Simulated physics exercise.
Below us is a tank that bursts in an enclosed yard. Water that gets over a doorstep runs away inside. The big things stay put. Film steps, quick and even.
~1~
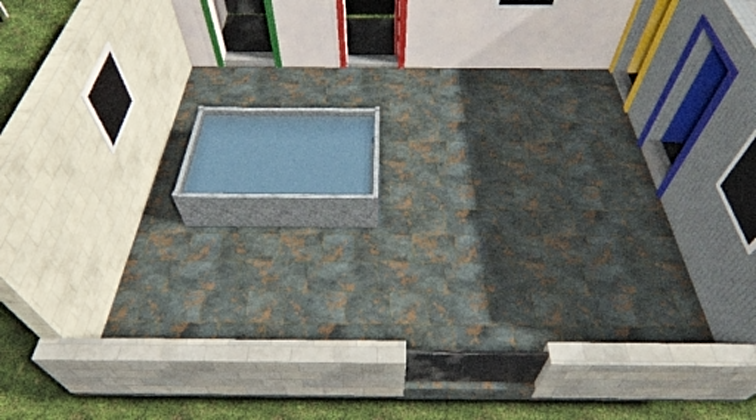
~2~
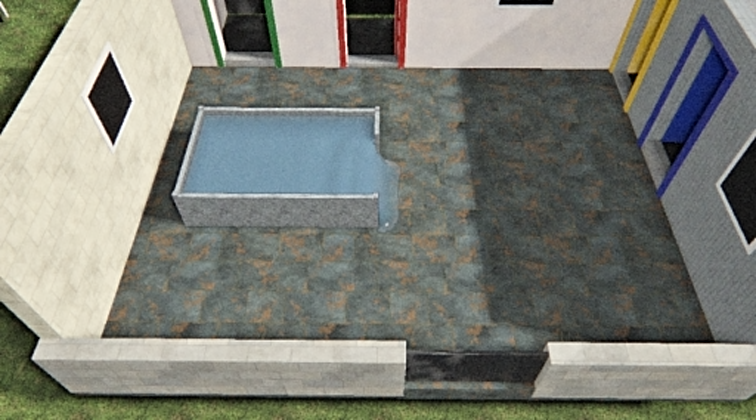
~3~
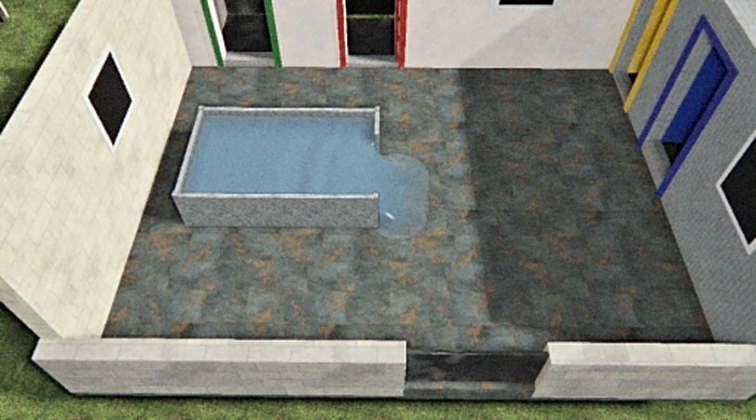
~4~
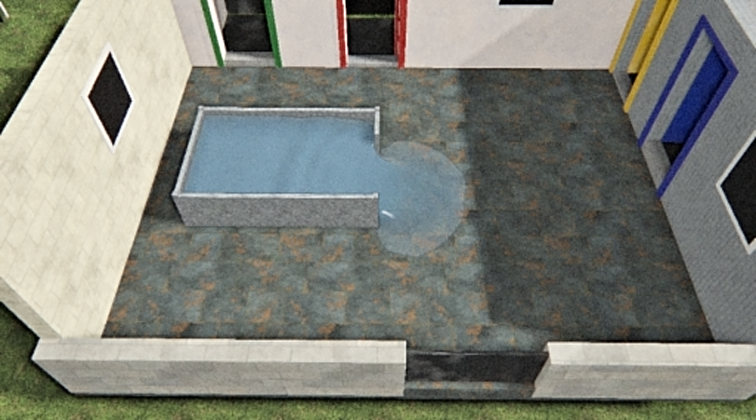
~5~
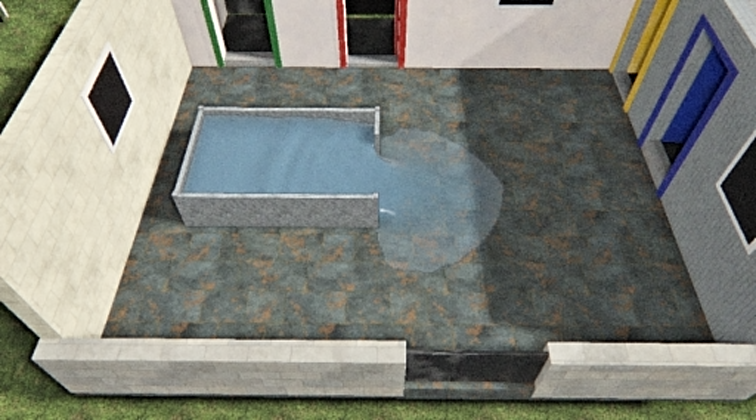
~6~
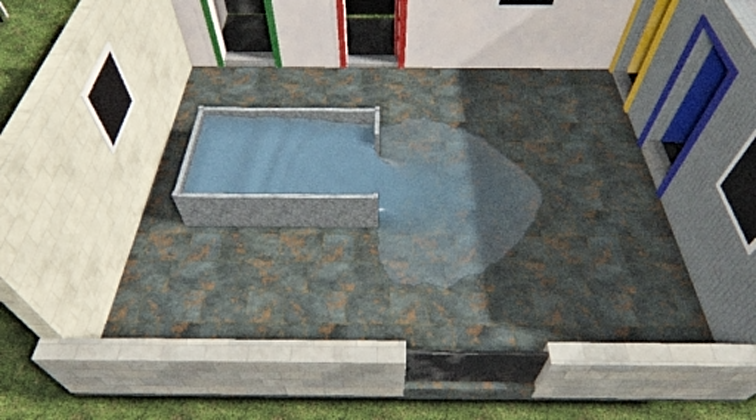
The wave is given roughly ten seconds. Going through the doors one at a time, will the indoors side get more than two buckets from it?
In the end the yellow door lets the inflow pass two buckets; the red door keeps the inflow to two buckets or less; the blue door keeps the inflow to two buckets or less; the green door keeps the inflow to two buckets or less.
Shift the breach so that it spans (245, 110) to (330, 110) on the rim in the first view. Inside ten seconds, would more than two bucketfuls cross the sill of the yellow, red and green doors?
One by one: Yellow passes that mark, red is over, green takes more.
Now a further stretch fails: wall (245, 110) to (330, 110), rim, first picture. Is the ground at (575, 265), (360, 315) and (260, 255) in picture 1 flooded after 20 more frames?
One by one: Unsoaked; unsoaked; unsoaked.
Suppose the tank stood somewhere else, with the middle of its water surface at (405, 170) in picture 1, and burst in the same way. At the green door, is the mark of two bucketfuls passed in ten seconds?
The green door falls short.
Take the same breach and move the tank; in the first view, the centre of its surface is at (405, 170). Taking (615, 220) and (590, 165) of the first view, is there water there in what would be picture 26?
Point 1: Soaked through; point 2: Soaked through.
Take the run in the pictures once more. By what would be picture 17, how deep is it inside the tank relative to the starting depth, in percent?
Near 56 in a hundred.
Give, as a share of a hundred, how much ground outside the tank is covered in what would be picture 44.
I'd guess some 60 per cent.
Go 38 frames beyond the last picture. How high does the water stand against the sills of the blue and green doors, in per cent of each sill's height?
Estimate, in order: 50 and 0 percent.
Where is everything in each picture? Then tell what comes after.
In the first picture, still water in the open tank at (284, 154).
In the second picture, the front is at (385, 227), out from the gap at (374, 183).
In the third picture, the front is at (421, 169), out from the gap at (374, 185).
In the fourth picture, water pours out at (374, 186) and has run to (458, 178).
In the fifth picture, water pours out at (374, 186) and has run to (495, 182).
In the sixth picture, the front is at (533, 188), out from the gap at (374, 186).
A moment on, water covers 30 % of the floor; the yellow door not reached, the red door not reached, the blue door wet at the sill, nothing in, the green door not reached.
Next, water covers 45 % of the floor; the yellow door not reached, the red door not reached, the blue door wet at the sill, nothing in, the green door not reached.
Then, water covers 50 % of the floor; the yellow door under two buckets in, the red door not reached, the blue door under two buckets in, the green door not reached.
Later, water covers 60 % of the floor; the yellow door far over two buckets in, the red door wet at the sill, nothing in, the blue door under two buckets in, the green door not reached.
In the end, water covers 95 % of the floor; the yellow door far over two buckets in, the red door wet at the sill, nothing in, the blue door under two buckets in, the green door wet at the sill, nothing in.
